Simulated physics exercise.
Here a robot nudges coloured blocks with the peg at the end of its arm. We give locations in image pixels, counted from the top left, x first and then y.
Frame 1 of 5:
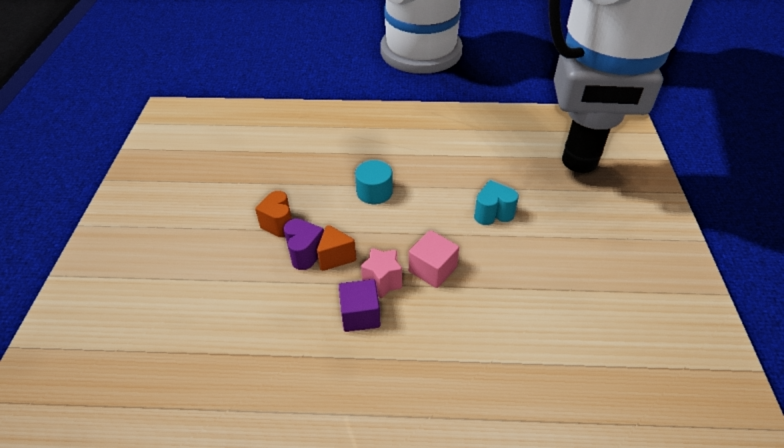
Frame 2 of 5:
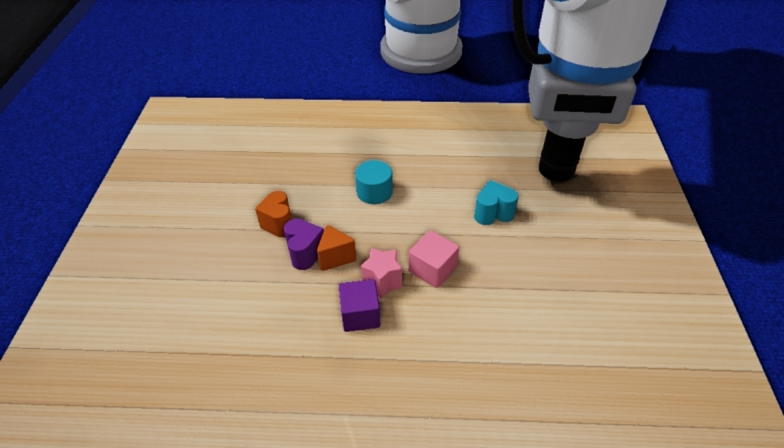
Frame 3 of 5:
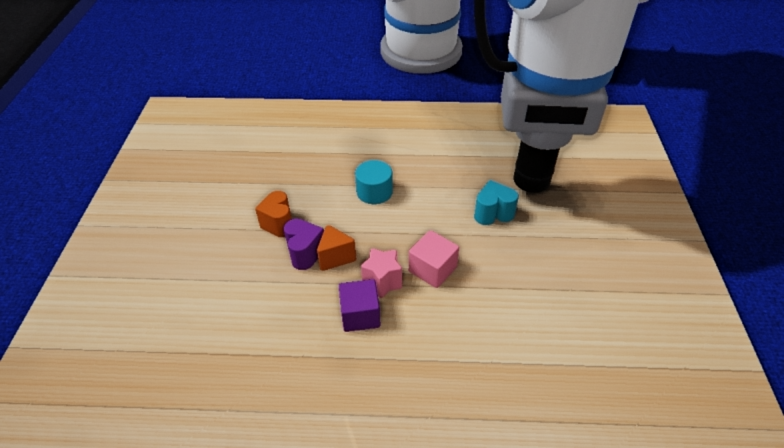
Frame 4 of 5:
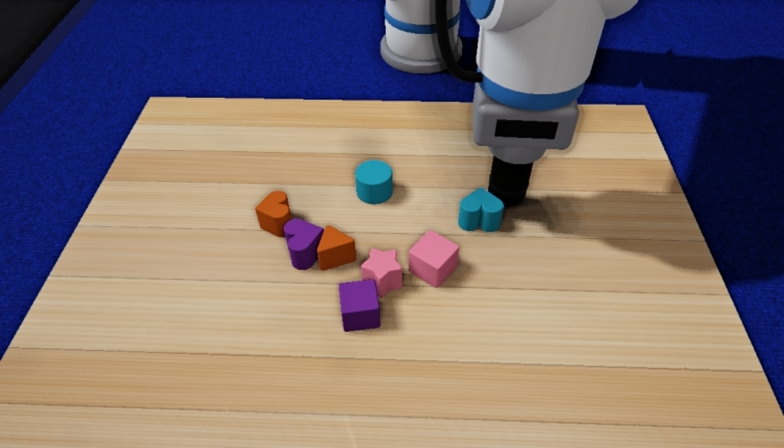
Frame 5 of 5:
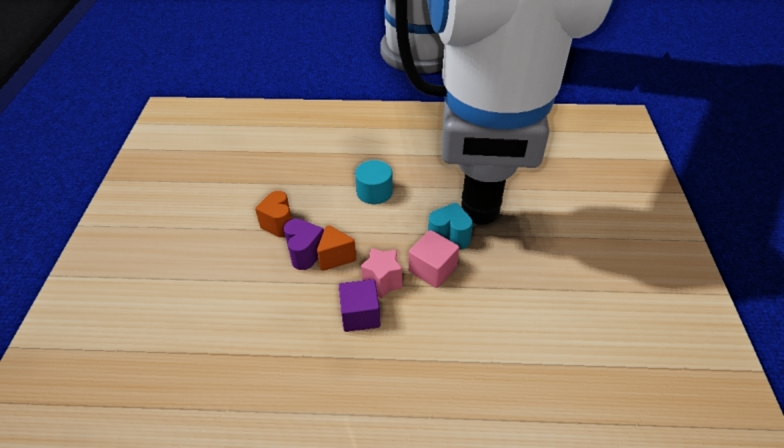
A robot arm with a black peg moves left and toward the viewer across a wooden board scattered with coloured blocks. The peg meets the turquoise heart and pushes it down and to the left, until it sits right beside the pink cube, while the other blocks stay still.
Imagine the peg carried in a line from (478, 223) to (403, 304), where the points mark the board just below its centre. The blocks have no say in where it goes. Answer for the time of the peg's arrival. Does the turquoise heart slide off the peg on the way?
The answer is yes.
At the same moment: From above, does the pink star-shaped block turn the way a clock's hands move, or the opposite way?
Looking down, my answer is that the pink star-shaped block rotates clockwise.
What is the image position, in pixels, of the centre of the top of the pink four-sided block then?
It sits at (378, 314).
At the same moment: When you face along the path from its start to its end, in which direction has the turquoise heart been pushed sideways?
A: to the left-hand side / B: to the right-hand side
Choice B: To the right-hand side.
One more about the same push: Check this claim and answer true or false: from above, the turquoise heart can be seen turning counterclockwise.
Answer: False.
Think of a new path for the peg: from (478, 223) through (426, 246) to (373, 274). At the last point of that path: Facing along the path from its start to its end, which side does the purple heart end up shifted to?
Shifted right.
On the path given first. One third of the way, peg (455, 236); pink four-sided block (421, 260), turned 35° anticlockwise; turquoise heart (419, 229), turned 20° clockwise.
Two thirds of the way, peg (430, 263); purple four-sided block (351, 299), turned 25° anticlockwise; pink star-shaped block (371, 264), turned 30° clockwise; pink four-sided block (405, 280); turquoise heart (402, 233), turned 65° clockwise.
At the end, peg (403, 293); purple four-sided block (333, 309), turned 20° clockwise; pink star-shaped block (370, 264), turned 35° clockwise; pink four-sided block (378, 314); turquoise heart (402, 233), turned 65° clockwise.
